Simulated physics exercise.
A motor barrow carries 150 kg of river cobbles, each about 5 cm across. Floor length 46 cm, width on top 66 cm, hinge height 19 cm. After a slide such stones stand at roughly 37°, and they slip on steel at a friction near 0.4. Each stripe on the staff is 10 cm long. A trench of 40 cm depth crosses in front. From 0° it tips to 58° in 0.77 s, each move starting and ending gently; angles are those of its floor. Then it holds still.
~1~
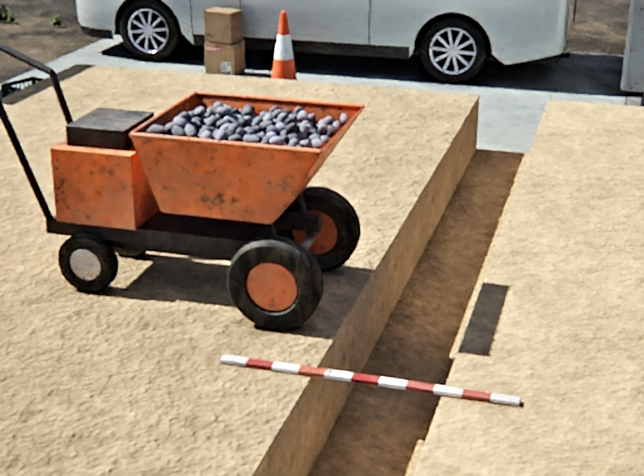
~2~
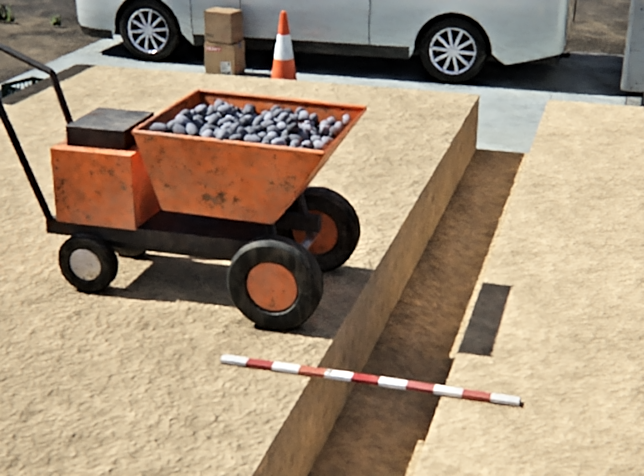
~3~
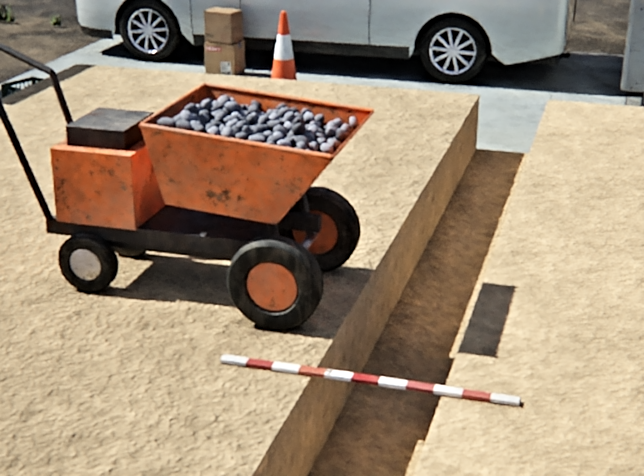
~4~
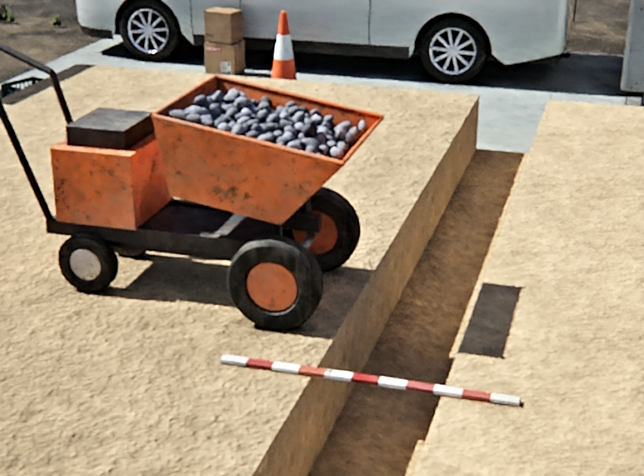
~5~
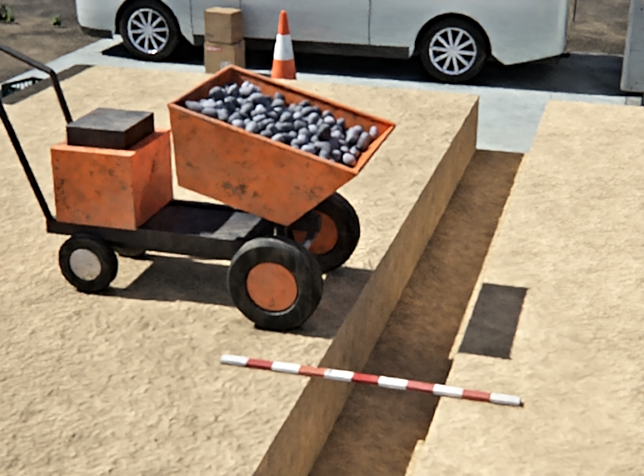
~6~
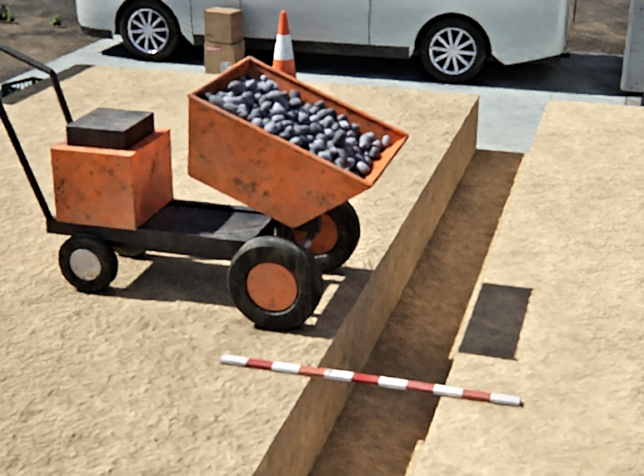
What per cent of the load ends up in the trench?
Roughly 21 per cent ends in the trench.
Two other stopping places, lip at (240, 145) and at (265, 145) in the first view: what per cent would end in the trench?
First some 50, then 40 per cent.
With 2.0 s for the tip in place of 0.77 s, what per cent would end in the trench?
In that case some 25 per cent.
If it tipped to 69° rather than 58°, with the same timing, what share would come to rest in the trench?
Then about 50 per cent.
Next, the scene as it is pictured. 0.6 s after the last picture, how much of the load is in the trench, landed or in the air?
Some 5 per cent.
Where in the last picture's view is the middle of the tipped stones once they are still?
Their middle is at about (494, 317).
Then, 0.3 s after the last picture the floor is at 49°, 100 % in the skip; the foremost stones are at (405, 216).
Then, 0.6 s after the last picture the floor is at 58°, 89 % in the skip, 6 % in the trench, 5 % past the trench; the foremost stones are at (495, 308).
Then, 0.9 s after the last picture the floor is at 58°, 64 % in the skip, 7 % in the trench, 29 % past the trench; the foremost stones are at (625, 333).
Then, 2.9 s after the last picture the floor is at 58°, 50 % in the skip, 21 % in the trench, 29 % past the trench; the foremost stones are past the picture's edge.
